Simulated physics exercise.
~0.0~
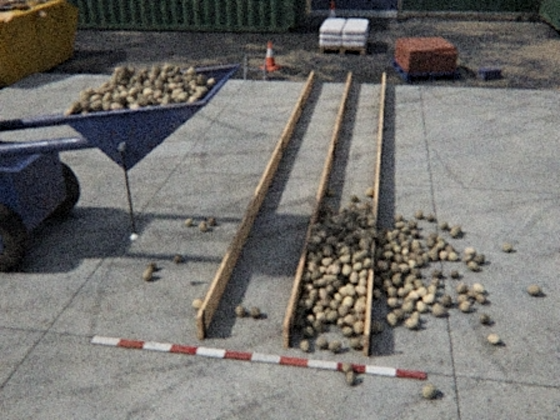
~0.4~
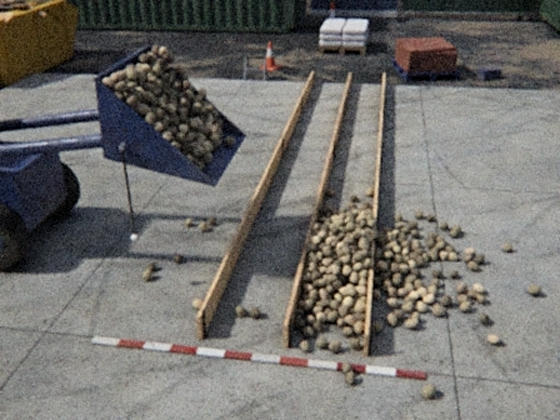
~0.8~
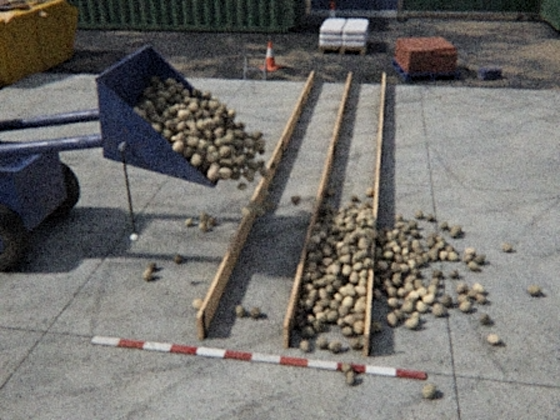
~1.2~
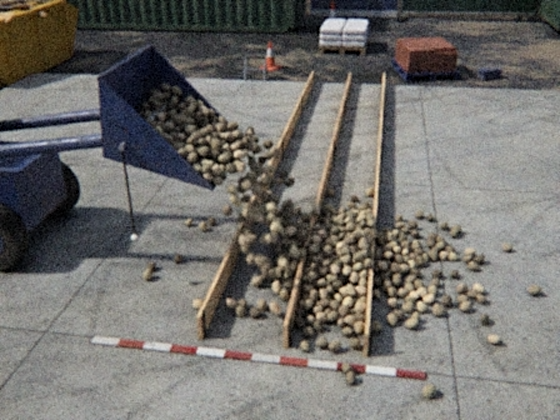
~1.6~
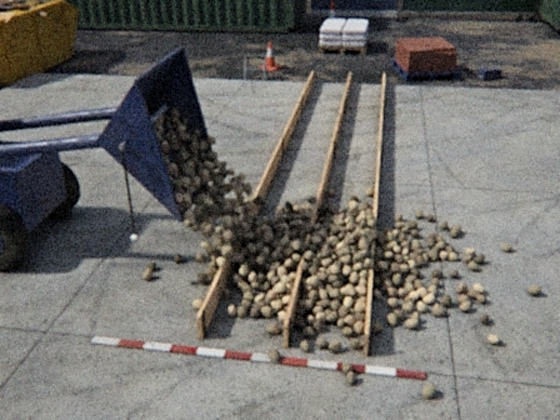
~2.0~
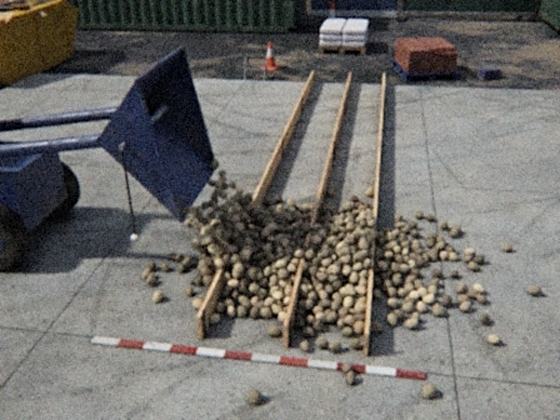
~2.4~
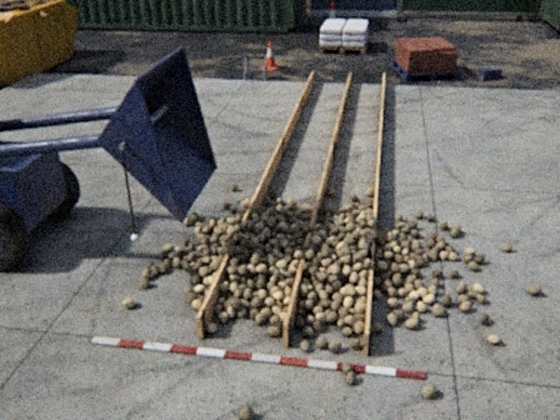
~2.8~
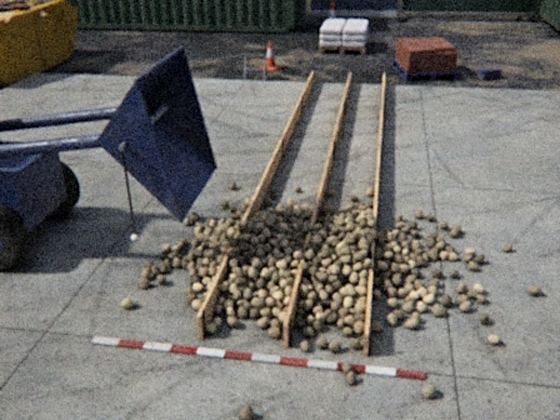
A blue loader bucket full of round, potato-like stones tipped down to the right, paused as some began to spill, then tipped further and emptied, leaving them heaped over the left and middle boards against the earlier pile, with a few strays in front.
